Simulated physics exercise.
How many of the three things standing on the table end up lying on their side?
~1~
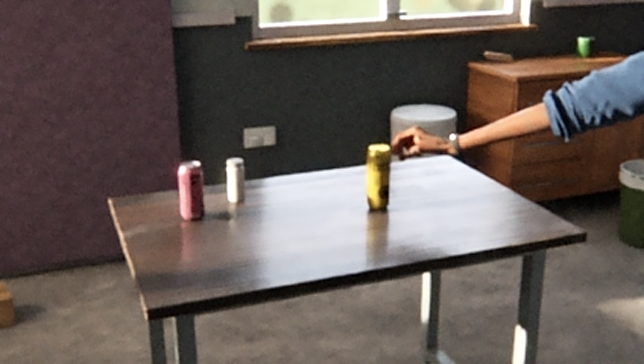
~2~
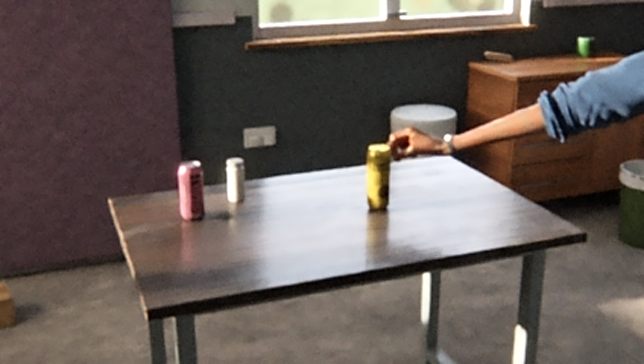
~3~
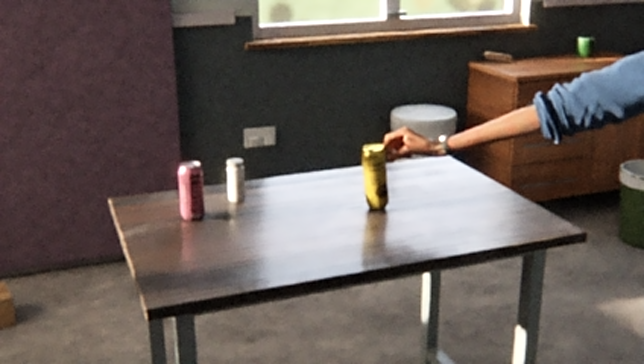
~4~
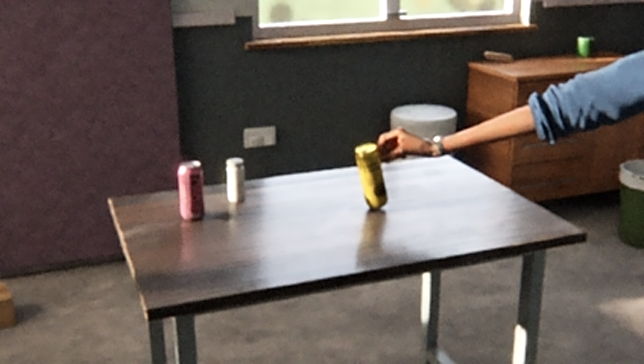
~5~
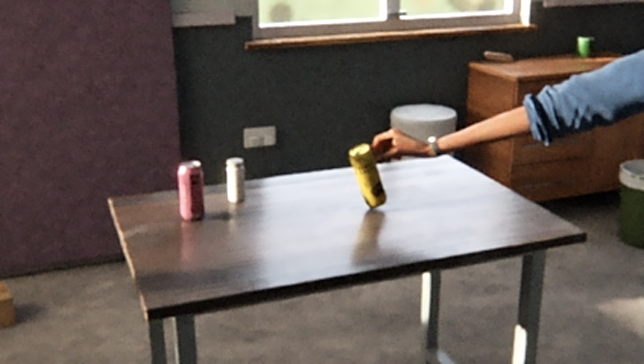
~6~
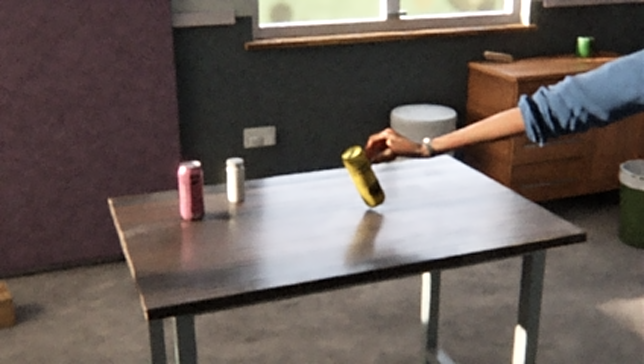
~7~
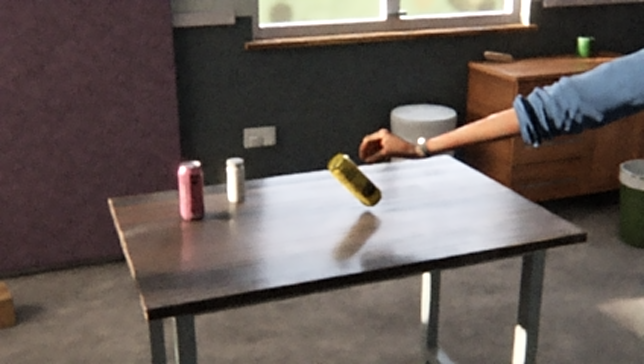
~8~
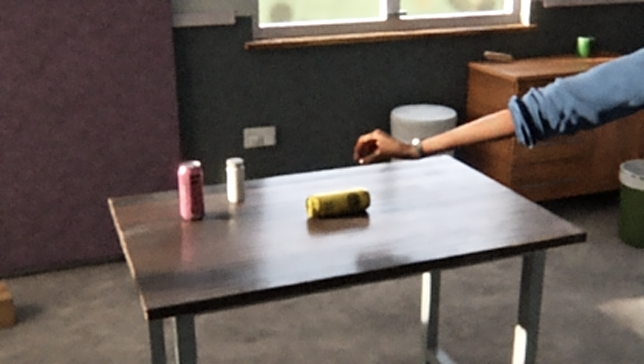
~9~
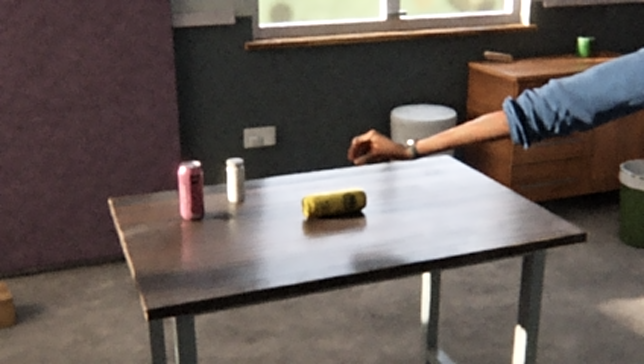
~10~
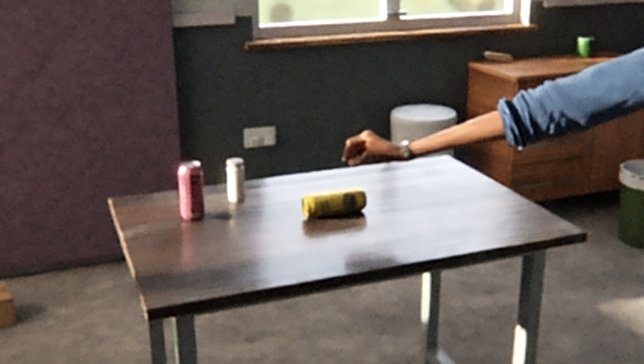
One of them ends up on its side, the yellow can.
